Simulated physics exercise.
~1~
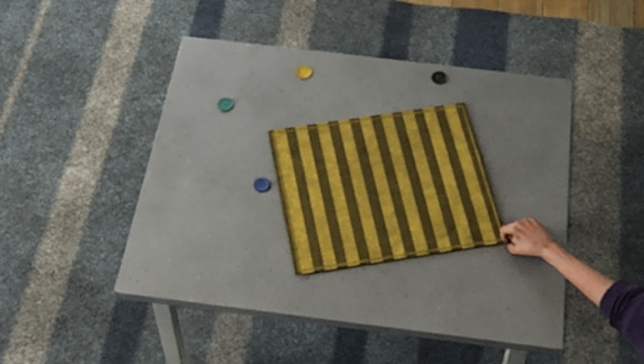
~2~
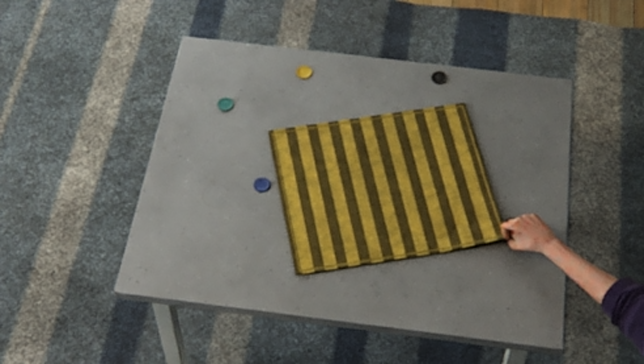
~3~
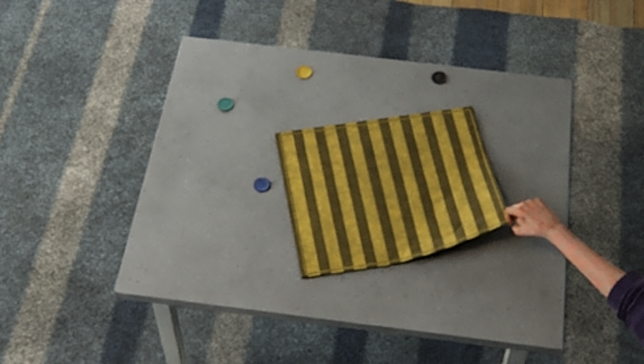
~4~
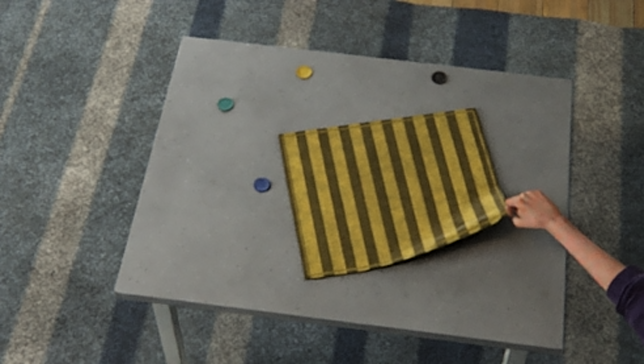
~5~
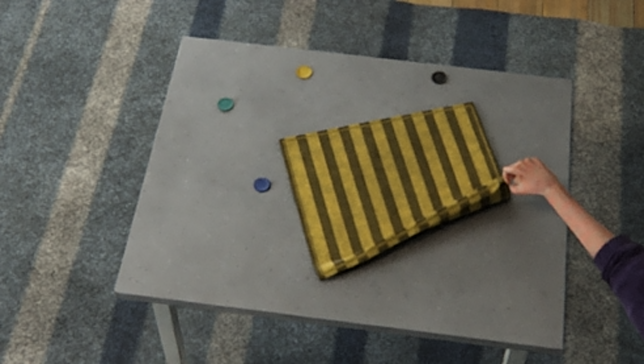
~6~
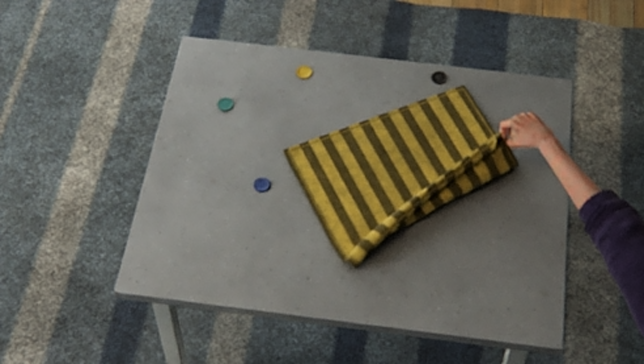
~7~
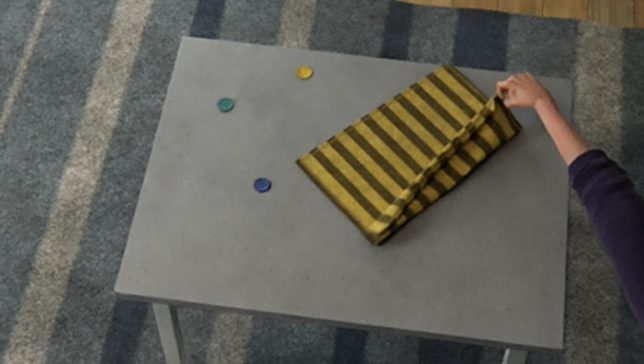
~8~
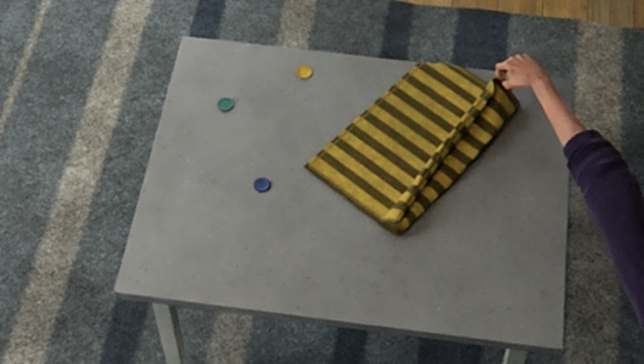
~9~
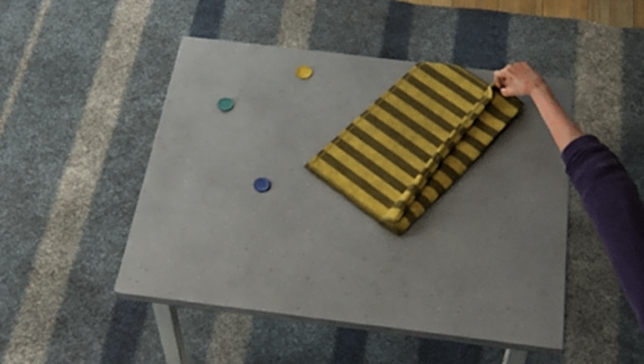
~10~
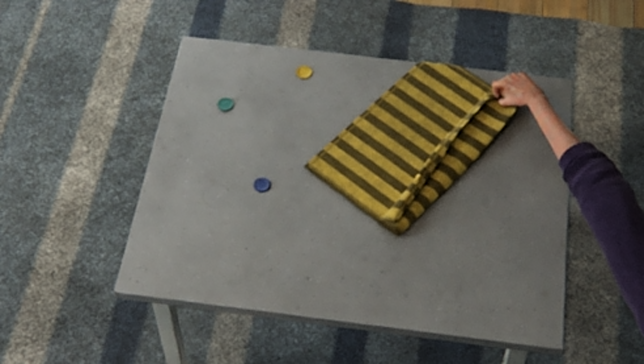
In this clip, a hand pinches the lower right corner of a yellow and dark striped cloth on a gray table and draws it upward, folding and shifting the cloth until it covers a black disc, while the yellow, teal and blue discs remain uncovered.
